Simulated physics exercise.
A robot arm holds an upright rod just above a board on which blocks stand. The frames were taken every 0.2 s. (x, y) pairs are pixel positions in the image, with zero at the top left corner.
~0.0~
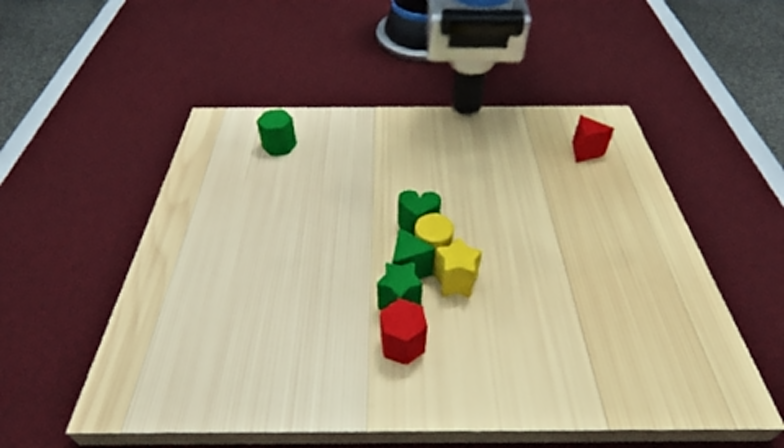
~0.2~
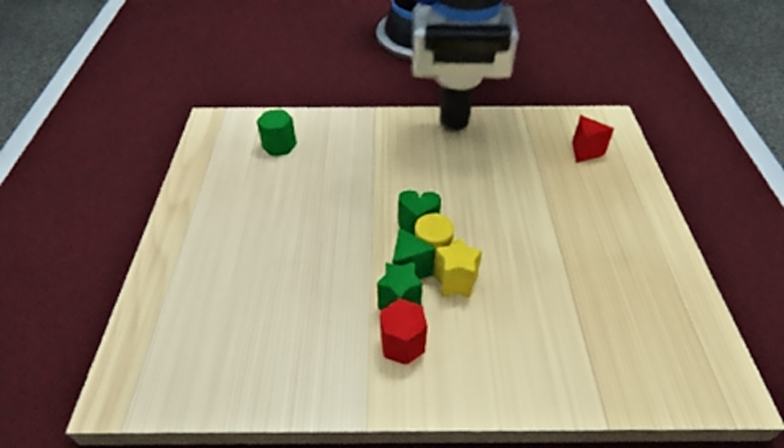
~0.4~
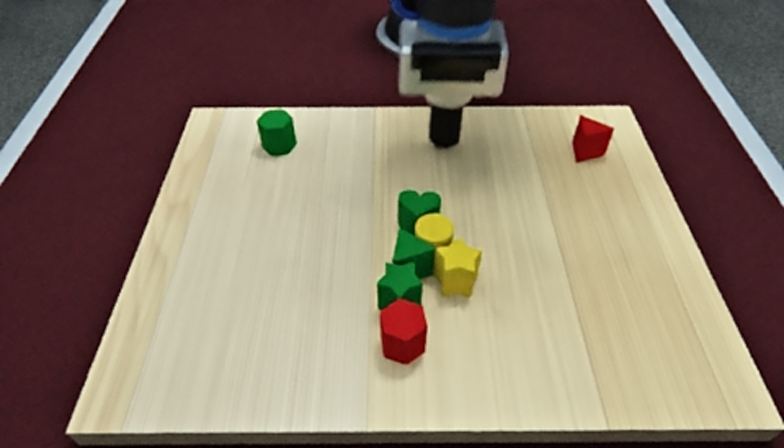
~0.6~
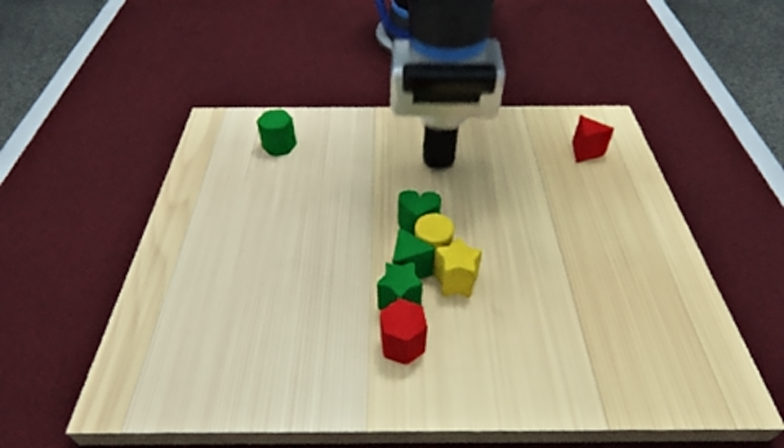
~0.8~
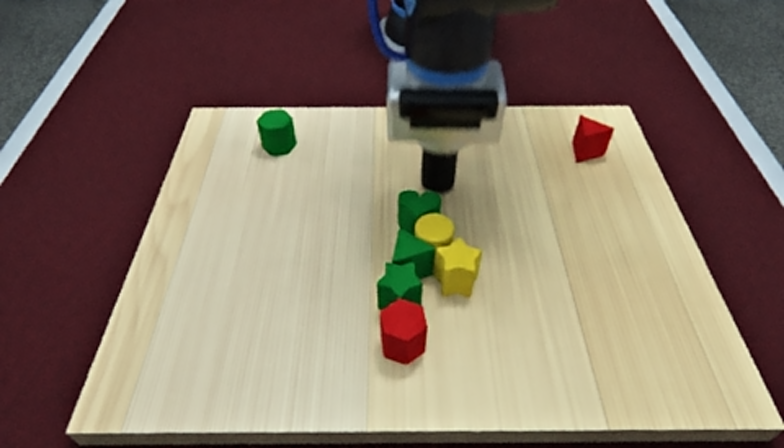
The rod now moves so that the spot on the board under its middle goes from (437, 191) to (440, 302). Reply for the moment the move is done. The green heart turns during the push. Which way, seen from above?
The turn is clockwise.
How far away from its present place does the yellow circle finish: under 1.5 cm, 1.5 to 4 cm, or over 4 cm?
Above 4 cm.
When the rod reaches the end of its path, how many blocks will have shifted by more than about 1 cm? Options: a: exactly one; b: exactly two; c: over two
c.
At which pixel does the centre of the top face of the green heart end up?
Near (407, 214).
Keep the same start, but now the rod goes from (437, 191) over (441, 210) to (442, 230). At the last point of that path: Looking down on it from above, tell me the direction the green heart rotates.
Answer: With the clock.
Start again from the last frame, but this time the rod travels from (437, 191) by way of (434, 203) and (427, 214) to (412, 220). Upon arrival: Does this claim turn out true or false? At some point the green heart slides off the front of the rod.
The statement is incorrect.
What follows on the original path. One third of the way, rod (439, 217); green three-sided block (406, 251), turned 25° clockwise; green heart (412, 209), turned 45° clockwise; yellow circle (434, 236); yellow star (462, 257).
Two thirds of the way, rod (441, 253); green three-sided block (391, 259), turned 40° clockwise; green heart (407, 214), turned 85° clockwise; yellow circle (428, 263); yellow star (468, 267), turned 45° anticlockwise.
At the end, rod (441, 295); green three-sided block (386, 258), turned 45° clockwise; green heart (407, 214), turned 85° clockwise; yellow circle (416, 303); yellow star (481, 287), turned 110° anticlockwise.
